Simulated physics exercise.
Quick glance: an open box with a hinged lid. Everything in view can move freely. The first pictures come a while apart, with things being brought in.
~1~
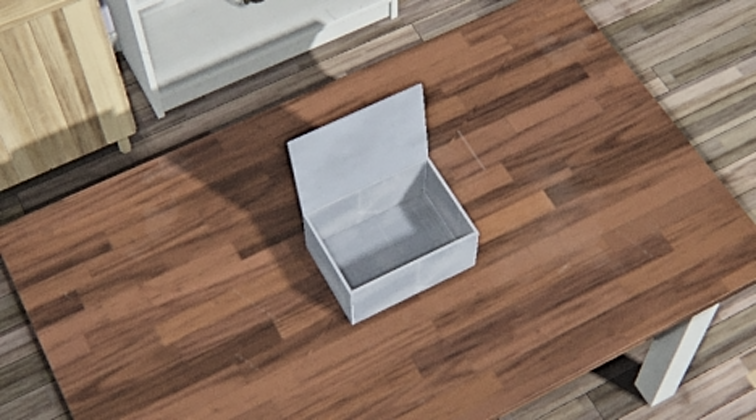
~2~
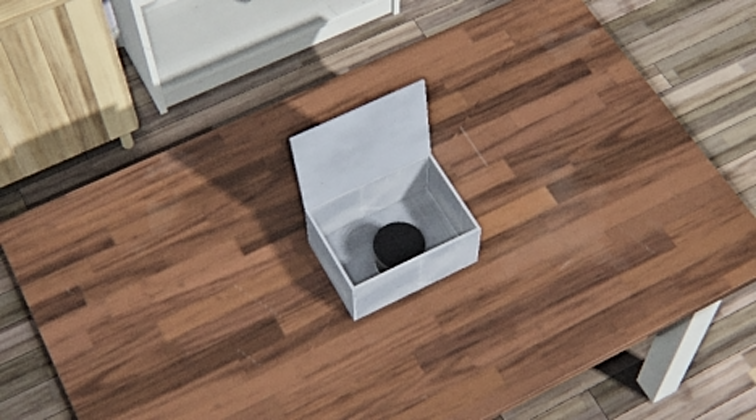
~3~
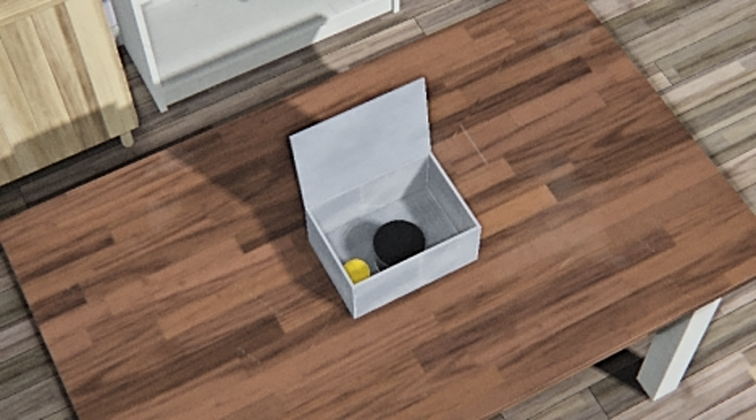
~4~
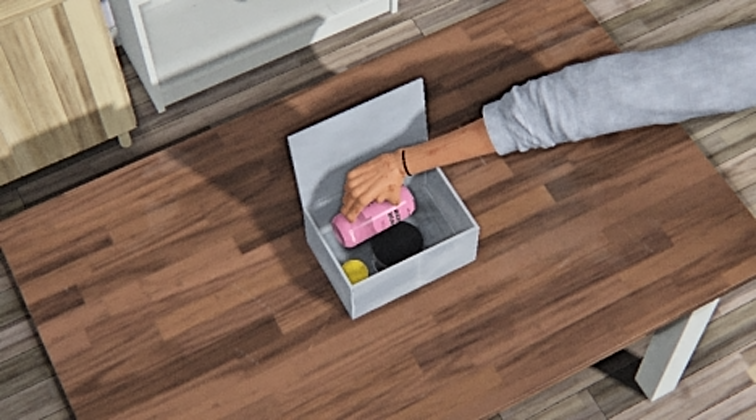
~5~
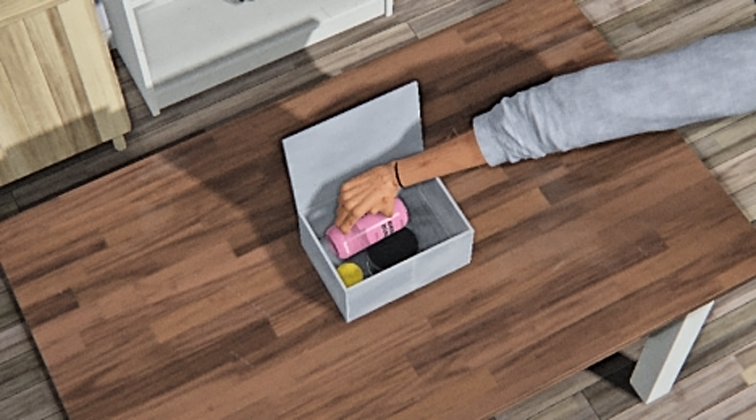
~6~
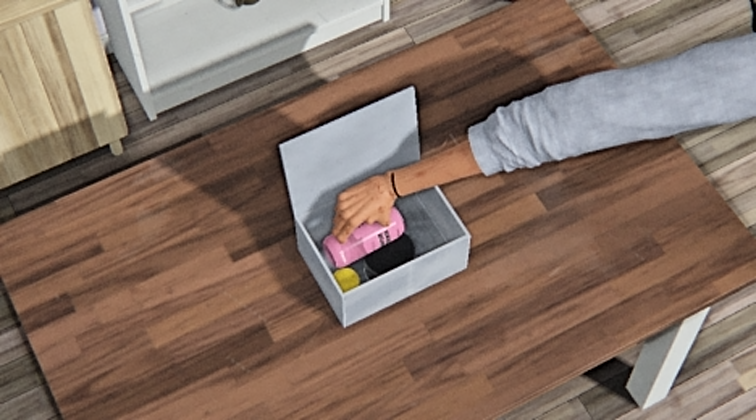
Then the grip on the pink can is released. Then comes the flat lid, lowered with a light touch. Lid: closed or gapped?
Closed.
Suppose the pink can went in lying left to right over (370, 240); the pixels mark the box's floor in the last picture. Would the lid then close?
Well, in that case it fits down fine.
Then, 0.70 s after the last picture, pink can rolled about its own width near (352, 236); yellow lemon rolled a little.
Then, 1.40 s after the last picture, lid 75° above the rim; pink can rolled about its own width near (351, 234); yellow lemon rolled about its own width.
Then, 1.70 s after the last picture, lid 46° above the rim; pink can rolled about its own width near (351, 234); yellow lemon rolled about its own width.
Then, 2.00 s after the last picture, lid shut; pink can rolled about its own width near (351, 234); yellow lemon rolled about its own width.
At rest, lid shut; moved from the start, pink can; the other 2 in place. Seen from the same camera at the end, pink can near (351, 234).
